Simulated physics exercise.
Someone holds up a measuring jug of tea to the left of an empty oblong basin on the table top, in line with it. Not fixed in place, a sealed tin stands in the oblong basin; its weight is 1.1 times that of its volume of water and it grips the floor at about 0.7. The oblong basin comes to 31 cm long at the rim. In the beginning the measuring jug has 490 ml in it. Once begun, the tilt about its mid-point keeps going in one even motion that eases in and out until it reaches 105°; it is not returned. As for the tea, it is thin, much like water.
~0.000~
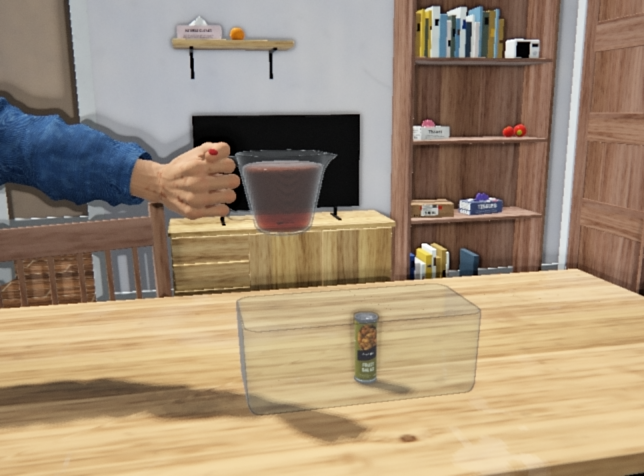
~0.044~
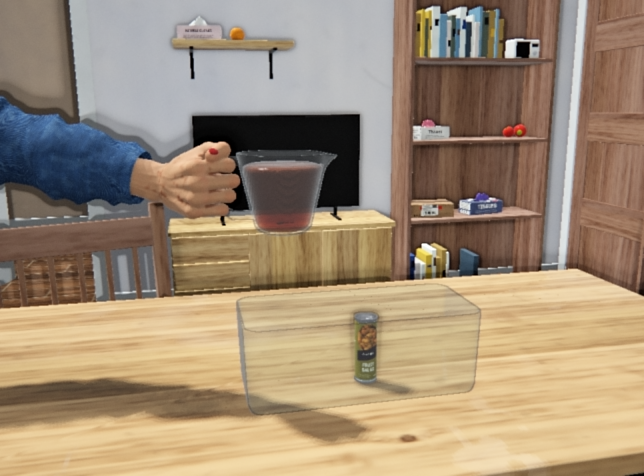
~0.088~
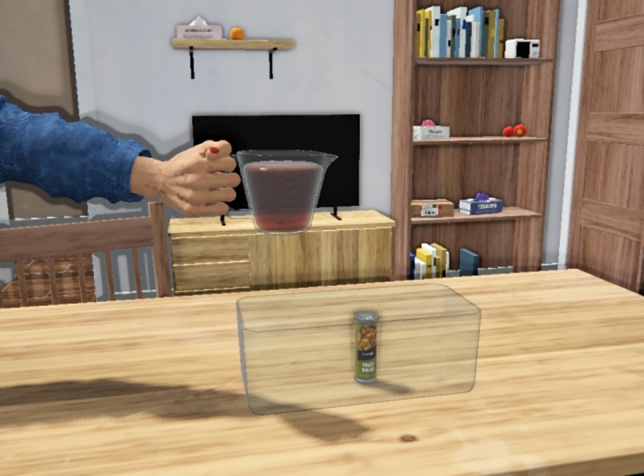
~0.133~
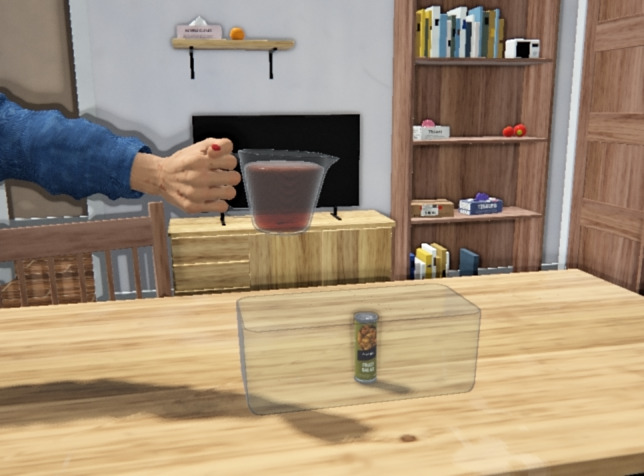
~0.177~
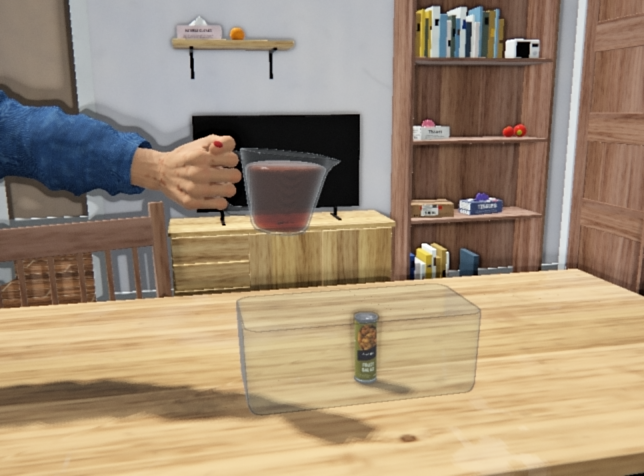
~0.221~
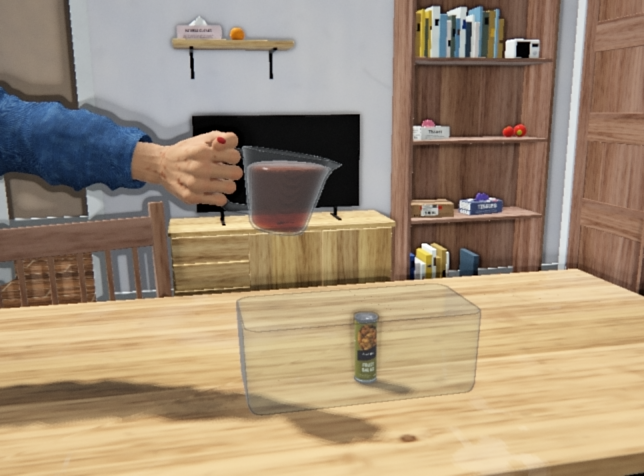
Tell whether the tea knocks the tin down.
I'd say it will ride it out.
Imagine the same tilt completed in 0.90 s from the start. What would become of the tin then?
Then the tin does not tip.
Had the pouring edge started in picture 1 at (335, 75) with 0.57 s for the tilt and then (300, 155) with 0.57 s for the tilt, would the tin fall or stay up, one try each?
First it remains upright; then it topples.
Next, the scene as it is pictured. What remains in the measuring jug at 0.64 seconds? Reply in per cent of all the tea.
Remaining: Near 68 % of the total.
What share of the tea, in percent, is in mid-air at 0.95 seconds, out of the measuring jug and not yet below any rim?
About 18 per cent.
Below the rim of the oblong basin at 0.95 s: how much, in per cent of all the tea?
I reckon close to 72 per cent.
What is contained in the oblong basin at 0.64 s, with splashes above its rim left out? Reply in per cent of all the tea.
About 8%.
Then, 0.64 s in, the tilt is 64° and 68 per cent is still to pour; the tin stands where it began.
Then, 0.95 s in, the tilt is 99° and 11 per cent is still to pour; the tin stands where it began.
Then, 1.28 s in, the tilt is 105° and 0 per cent is still to pour; the tin stands where it began.
Then, 1.63 s in, the tilt is 105° and 0 per cent is still to pour; the tin stands where it began.
Finally, the tin stands where it began.
